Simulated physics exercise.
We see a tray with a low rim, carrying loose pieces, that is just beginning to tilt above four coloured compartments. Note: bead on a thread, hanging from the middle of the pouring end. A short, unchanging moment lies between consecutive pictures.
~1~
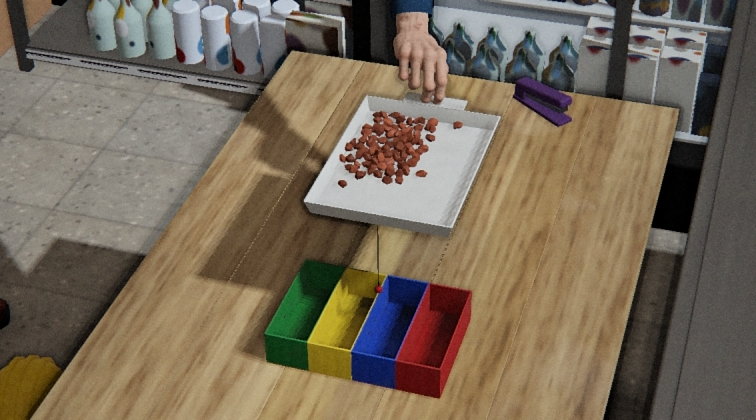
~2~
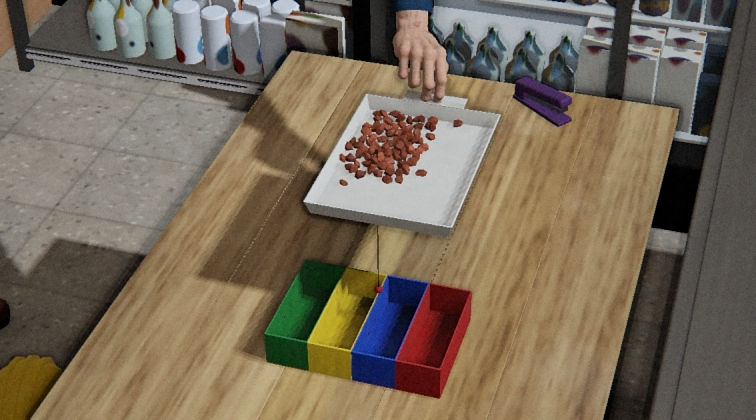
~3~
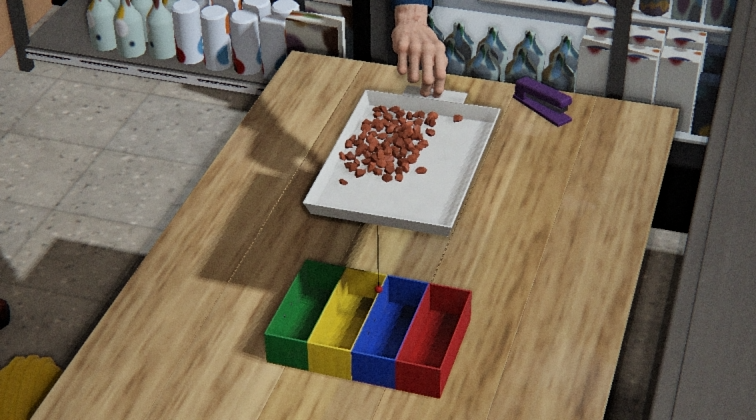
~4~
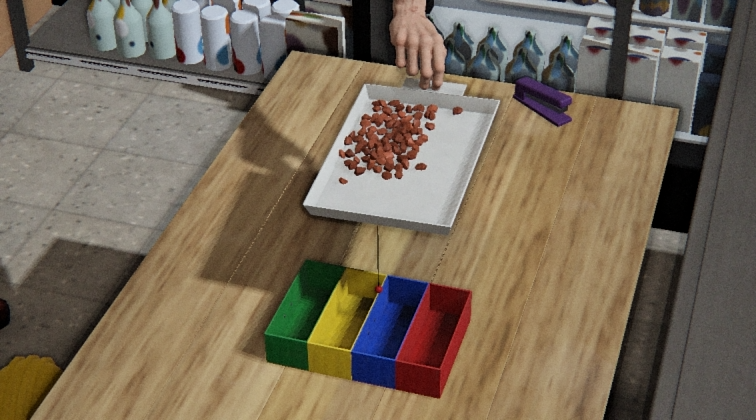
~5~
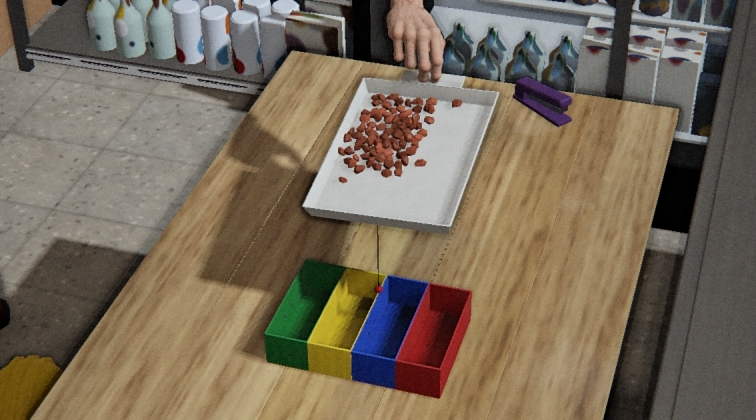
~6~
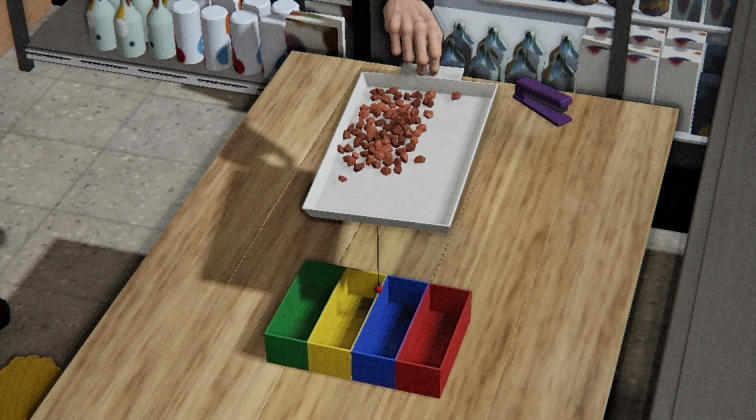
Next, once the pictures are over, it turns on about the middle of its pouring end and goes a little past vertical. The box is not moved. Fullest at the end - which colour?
Green cell.
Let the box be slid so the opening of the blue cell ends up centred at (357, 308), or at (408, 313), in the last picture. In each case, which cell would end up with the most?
Taking the two placings in order, you'd get the cell in yellow and then green.
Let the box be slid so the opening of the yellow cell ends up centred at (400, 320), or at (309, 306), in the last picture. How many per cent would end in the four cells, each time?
The first comes to 10 percent and the second to 100 percent.
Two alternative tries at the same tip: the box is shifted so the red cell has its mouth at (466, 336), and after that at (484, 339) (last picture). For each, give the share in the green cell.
In turn 40 and 10 in a hundred.
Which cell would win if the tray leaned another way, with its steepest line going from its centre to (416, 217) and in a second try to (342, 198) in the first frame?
First: Red, second: That green cell.
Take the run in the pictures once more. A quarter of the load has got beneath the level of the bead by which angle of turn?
I'd put it at about 70 degrees.
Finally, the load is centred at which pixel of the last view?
About (307, 330).
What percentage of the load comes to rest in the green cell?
It works out at some 70 %.
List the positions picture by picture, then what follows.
The first picture shows corners of the pouring end (310, 199) and (448, 224), level; middle of the load (390, 145), bits of crushed brick; bead on its thread (379, 289); green cell (287, 349); yellow cell (330, 358); blue cell (374, 367); red cell (418, 376).
The second picture shows corners of the pouring end (310, 199) and (448, 223), level; middle of the load (390, 144).
The third picture shows corners of the pouring end (310, 200) and (448, 223), tipped barely, lowest at the left corner; middle of the load (390, 141).
The fourth picture shows corners of the pouring end (309, 202) and (447, 223), tipped a little, lowest at the left corner; middle of the load (389, 136).
The fifth picture shows corners of the pouring end (309, 203) and (446, 222), tipped a little, lowest at the left corner; middle of the load (388, 132).
The sixth picture shows corners of the pouring end (309, 205) and (446, 222), tipped a little, lowest at the left corner; middle of the load (388, 128); green cell (287, 349); yellow cell (330, 358); blue cell (374, 367); red cell (418, 376).
Just after the last frame, tray tipped steeply; almost all on the tray; just a few in the yellow cell; about a tenth falling or outside the box.
A moment on, tray tipped right over; roughly a quarter on the tray; roughly half in the green cell; about a tenth in the yellow cell; roughly a quarter falling or outside the box.
Further on, tray tipped past a quarter turn; roughly two thirds in the green cell; roughly a quarter in the yellow cell; about a tenth falling or outside the box.
When it is over, tray tipped past a quarter turn; roughly two thirds in the green cell; roughly a quarter in the yellow cell; not one in the red cell; not one in the blue cell; about a tenth outside the box.
